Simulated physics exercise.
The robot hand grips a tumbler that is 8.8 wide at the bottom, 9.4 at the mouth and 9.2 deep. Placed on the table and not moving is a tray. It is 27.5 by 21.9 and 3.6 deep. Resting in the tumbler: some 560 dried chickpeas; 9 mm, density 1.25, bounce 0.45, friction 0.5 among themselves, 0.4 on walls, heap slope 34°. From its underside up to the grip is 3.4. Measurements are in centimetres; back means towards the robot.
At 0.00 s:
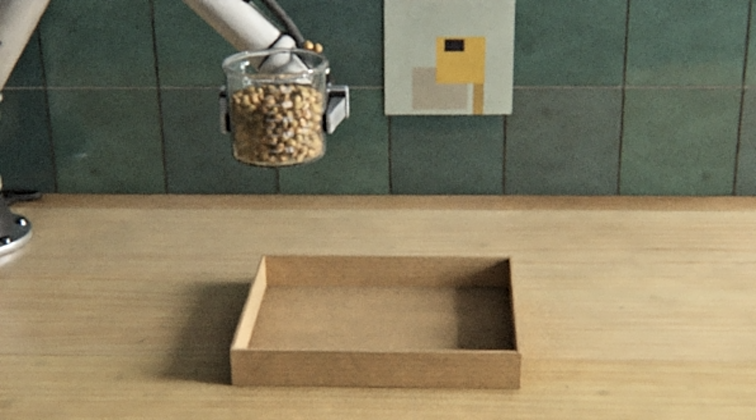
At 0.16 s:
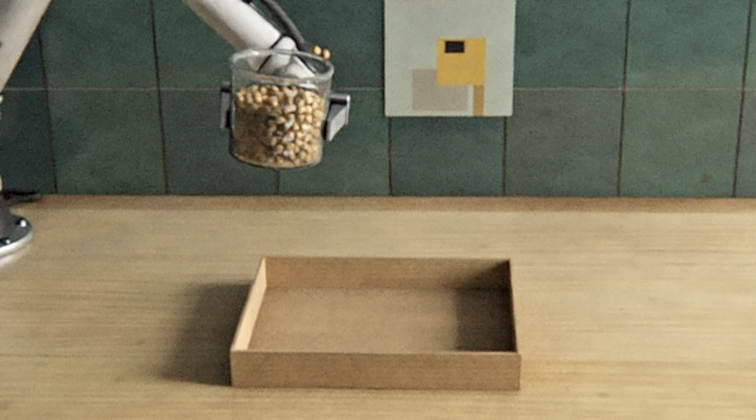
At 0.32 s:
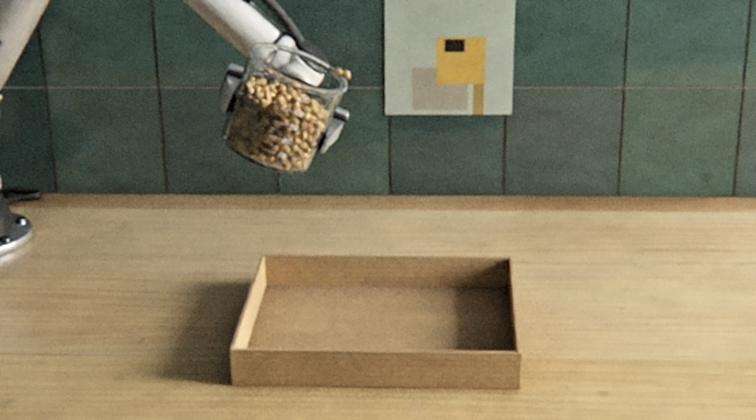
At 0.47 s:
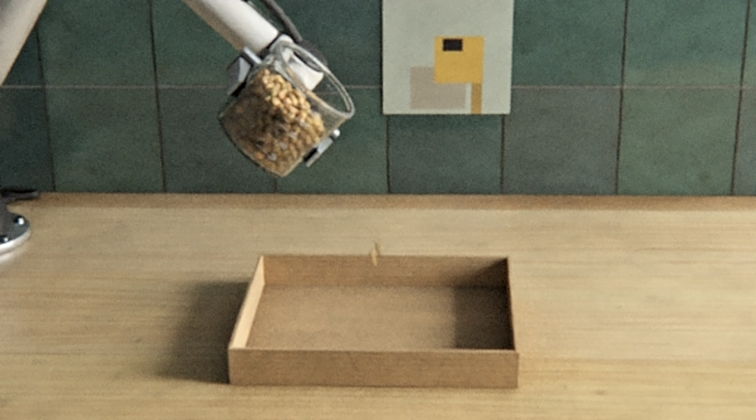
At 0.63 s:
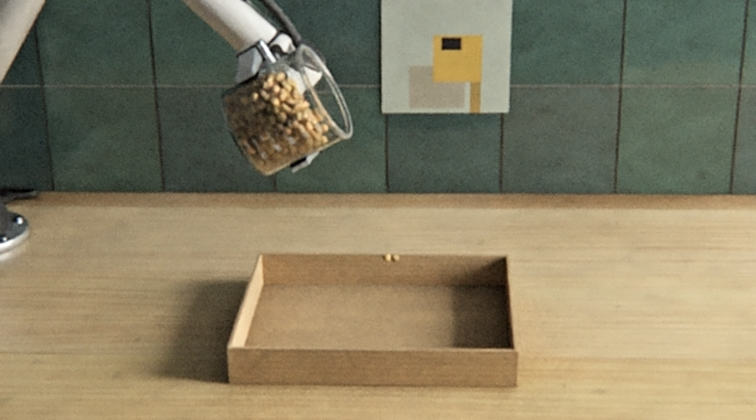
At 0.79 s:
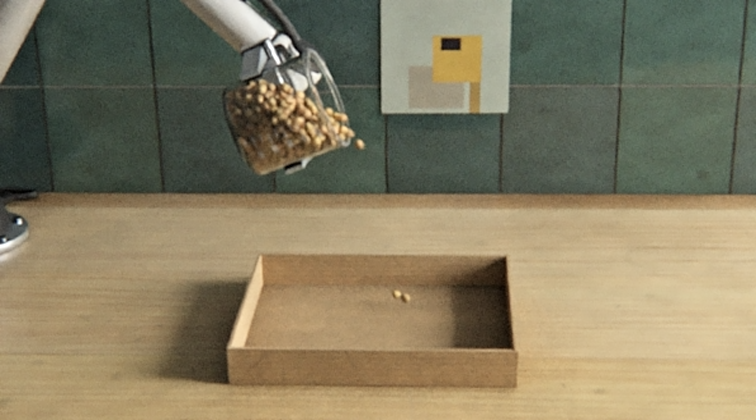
A clear tumbler of dried chickpeas hangs from a pale robot arm at the upper left, seen from the front and slightly above a light wooden table. Below it sits an open brown tray, with dark green tiles and a grey and yellow picture behind. The arm tilts the tumbler steadily to the right, and a couple of chickpeas drop into the tray while the camera stays practically still.
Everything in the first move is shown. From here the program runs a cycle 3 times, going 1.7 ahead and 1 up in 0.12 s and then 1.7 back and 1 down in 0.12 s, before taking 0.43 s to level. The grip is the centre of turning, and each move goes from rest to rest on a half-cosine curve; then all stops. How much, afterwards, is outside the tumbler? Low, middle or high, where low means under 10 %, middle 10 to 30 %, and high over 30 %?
Middle, 10 to 30 %.
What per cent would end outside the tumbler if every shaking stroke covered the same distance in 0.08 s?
I'd expect close to 40 in a hundred.
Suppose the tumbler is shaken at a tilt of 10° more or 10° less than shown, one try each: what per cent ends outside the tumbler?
About 40 per cent for the first try and 5 per cent for the second.
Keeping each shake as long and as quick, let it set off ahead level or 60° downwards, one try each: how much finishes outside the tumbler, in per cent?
You'd get some 15 per cent with the first setting and some 0 per cent with the second.
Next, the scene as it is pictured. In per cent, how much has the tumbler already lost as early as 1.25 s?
About 5 per cent so far.
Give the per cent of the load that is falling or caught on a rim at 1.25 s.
My guess is some 3 in a hundred.
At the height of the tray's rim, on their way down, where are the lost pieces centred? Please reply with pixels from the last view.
Estimated centre near (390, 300) in pixels.
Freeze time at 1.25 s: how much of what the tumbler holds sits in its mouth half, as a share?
Mouth half: Close to 45 per cent.
After 1.25 s, tilted 68° forward, highest piece 26 above the table; 525 in the tumbler, 22 in the tray, 15 in flight or on a rim.
After 1.71 s, tilted 38° forward, highest piece 27 above the table; 465 in the tumbler, 89 in the tray, 8 in flight or on a rim.
After 2.14 s, level, highest piece 28 above the table; 463 in the tumbler, 99 in the tray.
After 3.19 s, level, highest piece 28 above the table; 463 in the tumbler, 99 in the tray.
At rest, 463 in the tumbler, 99 in the tray. That is 18 % outside the tumbler.
